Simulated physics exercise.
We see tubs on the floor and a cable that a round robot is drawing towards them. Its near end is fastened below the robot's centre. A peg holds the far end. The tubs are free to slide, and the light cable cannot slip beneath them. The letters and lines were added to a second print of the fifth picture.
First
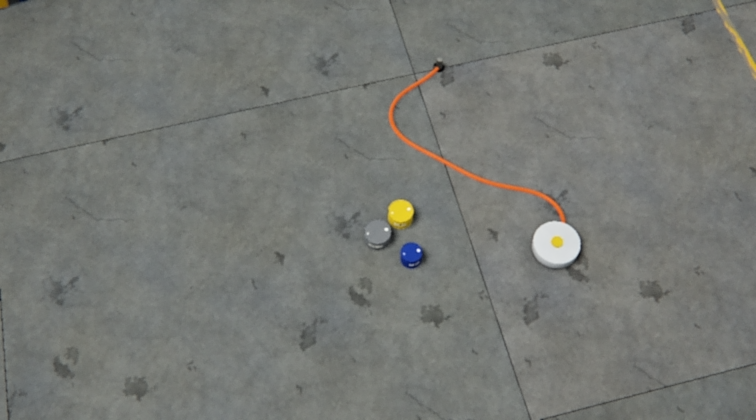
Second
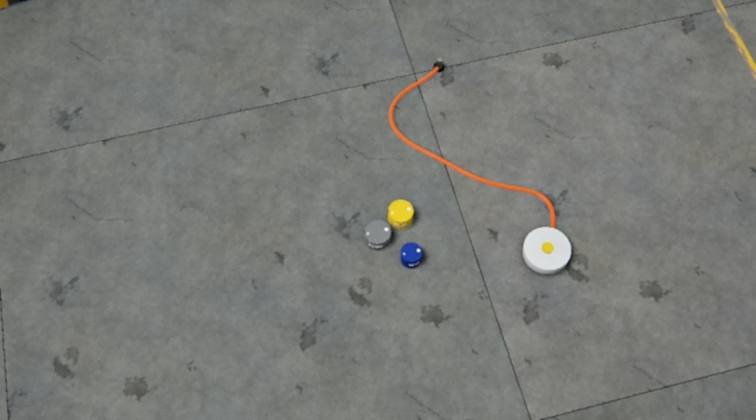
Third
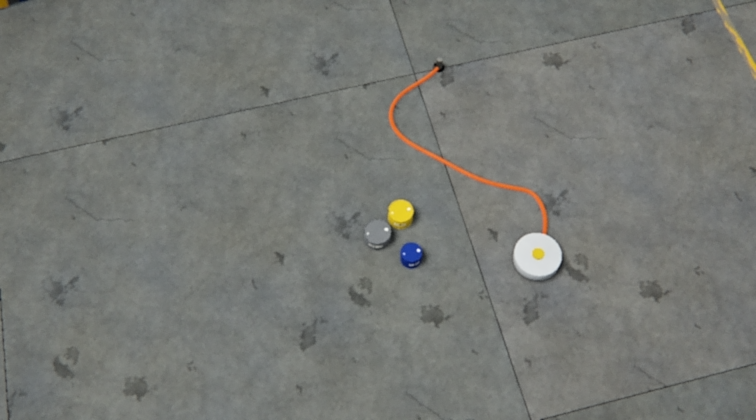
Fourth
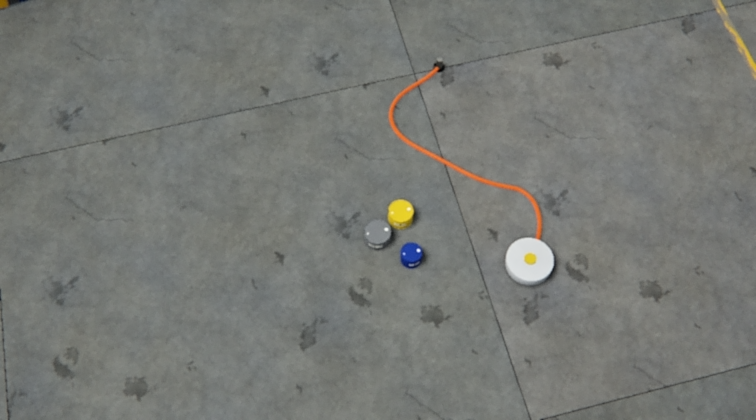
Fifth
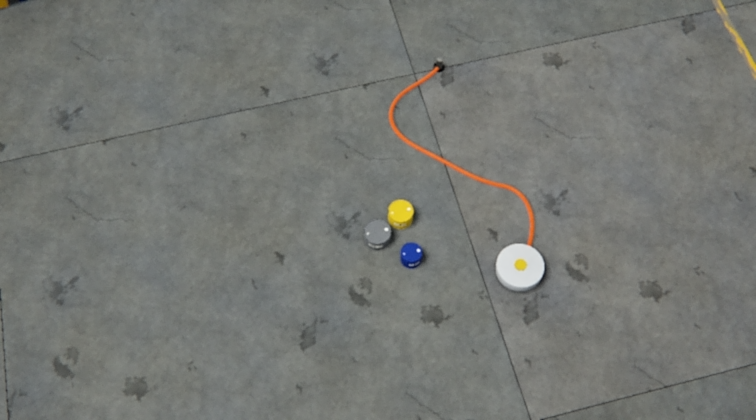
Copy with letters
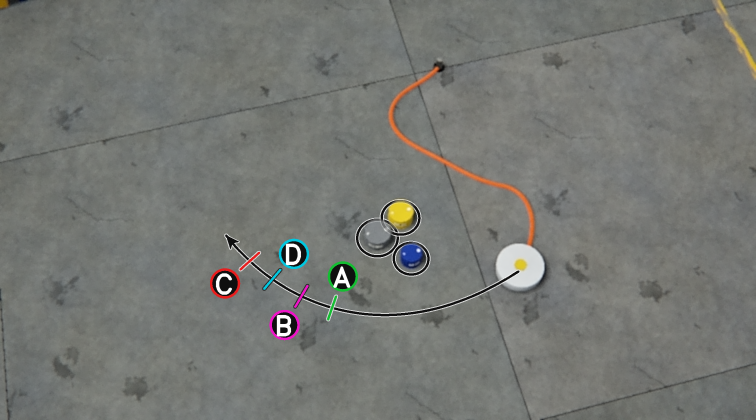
On a grey, stained floor, a round white robot trailing an orange cable slid a short way down and to the left, while the yellow, grey and blue tubs beside it stayed still.
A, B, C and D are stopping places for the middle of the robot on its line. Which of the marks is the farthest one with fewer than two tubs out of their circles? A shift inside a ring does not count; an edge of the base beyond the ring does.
As far as tick B.
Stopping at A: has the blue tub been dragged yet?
No.
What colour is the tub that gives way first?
The blue one.
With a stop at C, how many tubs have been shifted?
Three.
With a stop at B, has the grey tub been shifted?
No.
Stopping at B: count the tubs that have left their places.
By then, one.
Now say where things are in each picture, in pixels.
Peg (439, 63); grey tub (377, 235); blue tub (411, 256), in the first picture.
Robot (546, 251); yellow tub (401, 215), in the second picture.
Robot (537, 257); grey tub (377, 235), in the third picture.
Robot (529, 262); yellow tub (401, 215), in the fourth picture.
Robot (520, 268); grey tub (377, 235); blue tub (411, 256); yellow tub (401, 215), in the fifth picture.
On the marked copy, A at (332, 308); B at (301, 296); C at (250, 261); D at (272, 279); the route from (518, 272) via (357, 313) to (226, 236).
With B. Early on, robot (449, 302).
Further on, robot (367, 311).
At the end, robot (301, 293); blue tub (398, 248); one over the rings.
As for the rest, A is within the limit but short; C has three over the rings; D has two over the rings.
